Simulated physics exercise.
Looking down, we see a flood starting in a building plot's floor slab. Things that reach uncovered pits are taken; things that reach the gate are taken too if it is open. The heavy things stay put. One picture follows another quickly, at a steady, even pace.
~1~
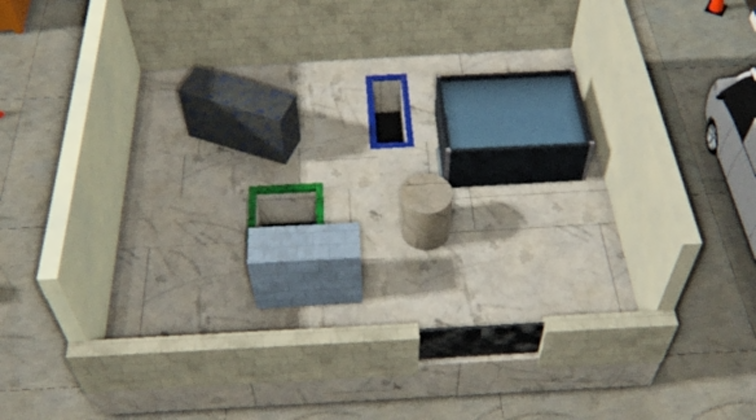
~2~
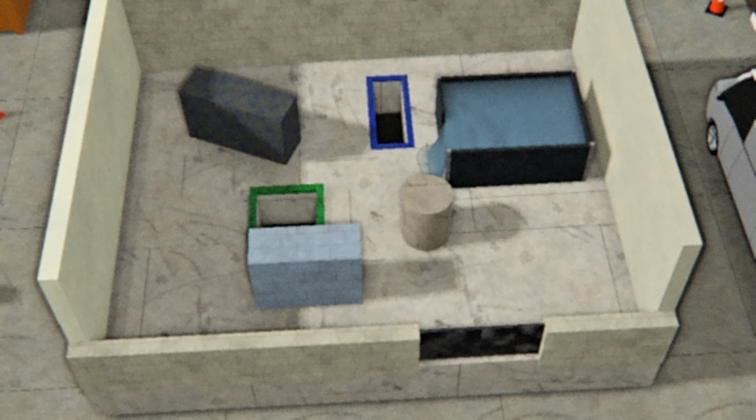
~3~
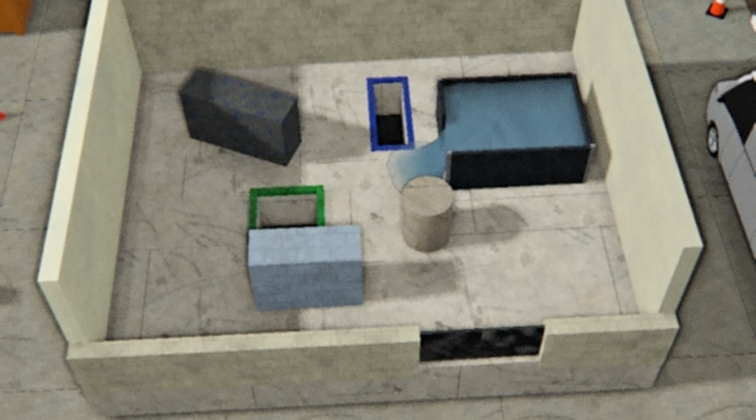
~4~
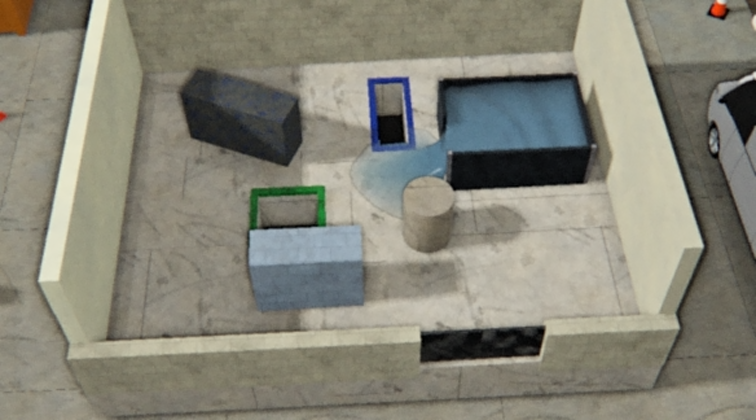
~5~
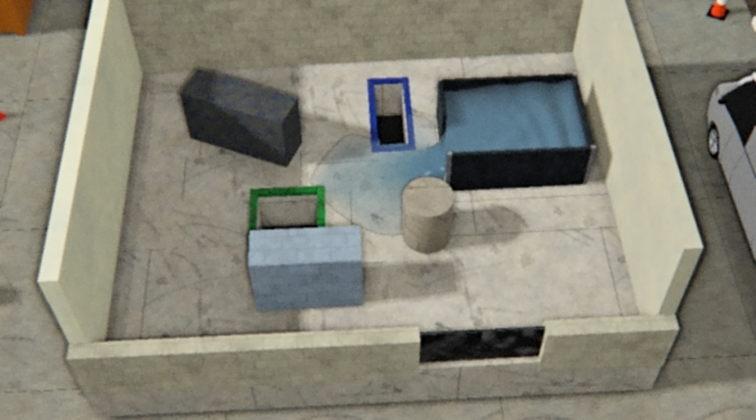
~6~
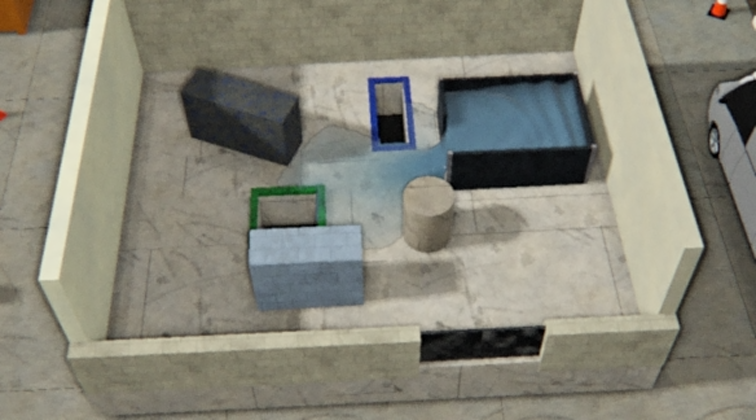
Blue water tank leaking from its left corner, water spreading leftward across a walled concrete floor between two framed pits.
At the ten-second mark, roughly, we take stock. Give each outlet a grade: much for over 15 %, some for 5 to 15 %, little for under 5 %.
Grades: Gate - little, blue pit - some, green pit - much.
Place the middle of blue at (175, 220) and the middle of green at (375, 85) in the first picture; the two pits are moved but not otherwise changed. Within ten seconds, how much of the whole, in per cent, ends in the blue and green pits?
For blue, 50 in a hundred; for green, 0 in a hundred.
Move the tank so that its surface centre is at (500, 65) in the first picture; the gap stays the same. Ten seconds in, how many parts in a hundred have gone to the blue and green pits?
Blue about 75 %, green about 2 %.
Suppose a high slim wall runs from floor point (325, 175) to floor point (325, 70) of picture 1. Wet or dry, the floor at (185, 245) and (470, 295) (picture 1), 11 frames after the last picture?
Going by the list, I'd say reached by the flood, then kept clear of the flood.
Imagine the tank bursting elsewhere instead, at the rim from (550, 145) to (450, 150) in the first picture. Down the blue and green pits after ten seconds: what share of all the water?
Parts in a hundred: Blue 4, green 4.
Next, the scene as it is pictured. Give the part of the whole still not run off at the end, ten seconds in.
Estimate: 66 %.
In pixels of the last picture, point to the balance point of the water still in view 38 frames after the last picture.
The spot I would choose is (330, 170).
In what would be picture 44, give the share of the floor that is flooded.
About 55 per cent.
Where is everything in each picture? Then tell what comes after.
In the first frame, the water tank at (512, 113) is whole and still.
In the second frame, the front is at (429, 149), out from the gap at (446, 154).
In the third frame, the front is at (393, 161), out from the gap at (447, 158).
In the fourth frame, water pours out at (447, 160) and has run to (358, 166).
In the fifth frame, the front is at (317, 185), out from the gap at (447, 160).
In the sixth frame, the front is at (284, 186), out from the gap at (448, 159).
A moment on, water covers 20 % of the floor; the gate 0 %, the blue pit 2 %, the green pit 4 %.
Next, water covers 40 % of the floor; the gate 0 %, the blue pit 3 %, the green pit 9 %.
Then, water covers 45 % of the floor; the gate 0 %, the blue pit 4 %, the green pit 16 %.
Later, water covers 55 % of the floor; the gate 0 %, the blue pit 6 %, the green pit 22 %.
In the end, water covers 75 % of the floor; the gate 0 %, the blue pit 8 %, the green pit 26 %.
